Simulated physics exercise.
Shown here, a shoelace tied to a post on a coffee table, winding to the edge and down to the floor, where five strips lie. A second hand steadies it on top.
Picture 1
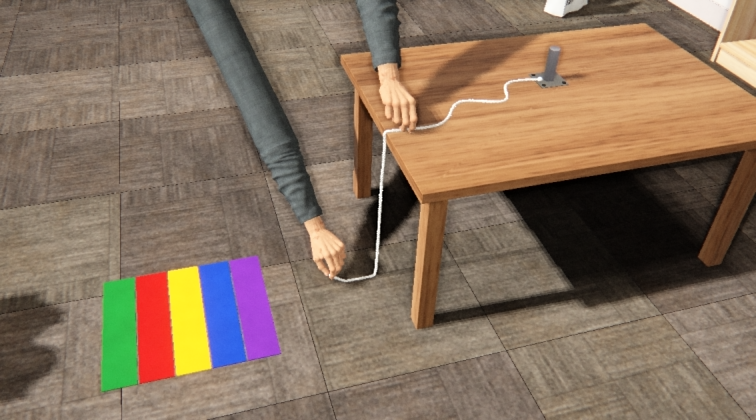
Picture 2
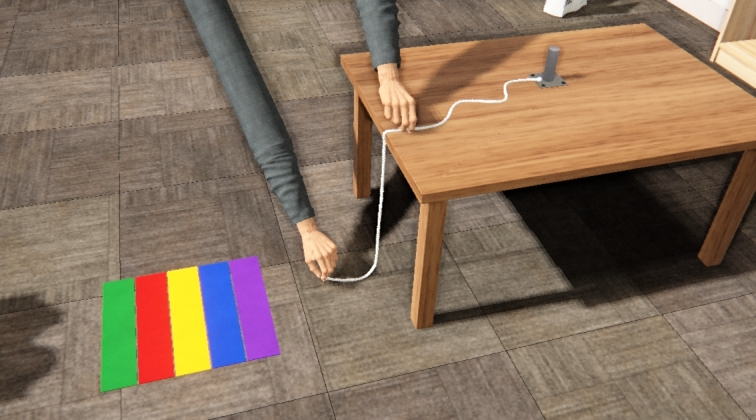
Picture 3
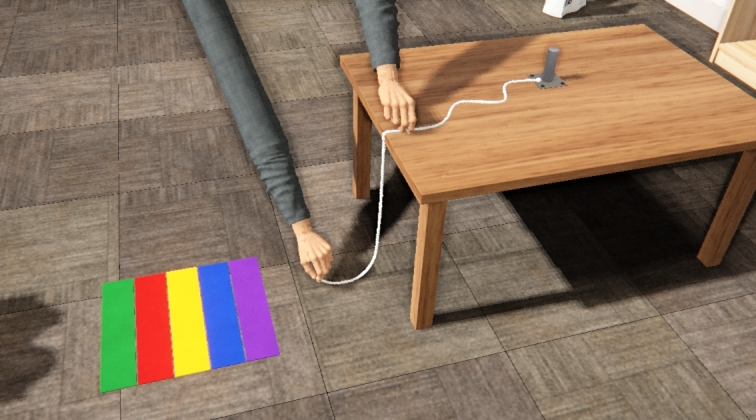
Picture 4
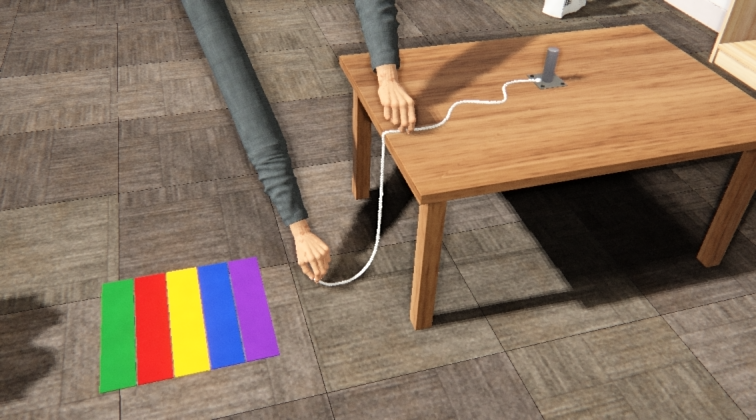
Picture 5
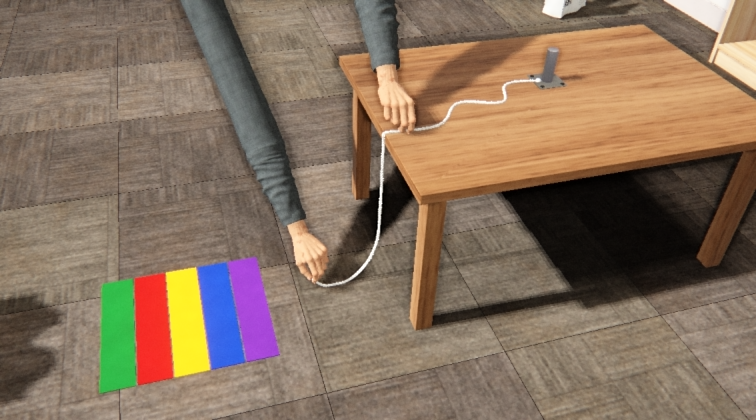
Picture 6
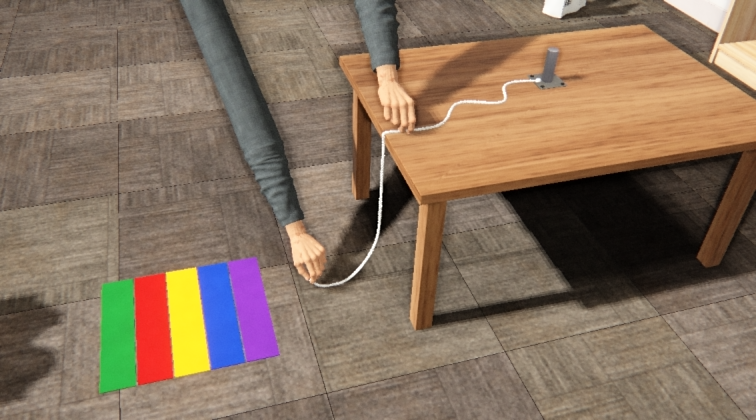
At the start, one hand presses a white cord to the edge of a wooden table while the other holds its end near the floor, right of five coloured strips. The lower hand then shifts slightly left, and the hanging cord's angular bend rounds into a smooth curve.
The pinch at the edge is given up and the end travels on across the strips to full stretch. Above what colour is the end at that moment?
The yellow one.
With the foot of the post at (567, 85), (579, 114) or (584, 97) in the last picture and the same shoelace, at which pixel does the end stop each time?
Near (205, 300), (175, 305) and (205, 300).
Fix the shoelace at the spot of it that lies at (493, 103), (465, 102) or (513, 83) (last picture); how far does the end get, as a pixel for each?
The places are (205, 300), (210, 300) and (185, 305).
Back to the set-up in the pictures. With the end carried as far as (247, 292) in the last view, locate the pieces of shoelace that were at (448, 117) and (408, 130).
They go to (418, 117) and to (379, 137).
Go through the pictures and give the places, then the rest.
In the first frame, end (330, 275); purple (261, 337); blue (227, 344); yellow (192, 351); red (156, 359); green (119, 366).
In the second frame, end (322, 277); shoelace through (510, 82) (477, 101) (436, 126) (384, 155) (380, 214) (374, 266).
In the third frame, end (317, 278).
In the fourth frame, end (315, 279); shoelace through (509, 83) (476, 102) (435, 126) (383, 155) (380, 214) (367, 267).
In the fifth frame, end (313, 279).
In the sixth frame, end (311, 280); shoelace through (509, 83) (476, 102) (435, 127) (383, 156) (380, 215) (361, 267).
Early on, end near (247, 292); over purple.
Midway, end near (206, 299); over blue.
At the end of the slack, end near (182, 304); over yellow. It halts on the yellow strip.
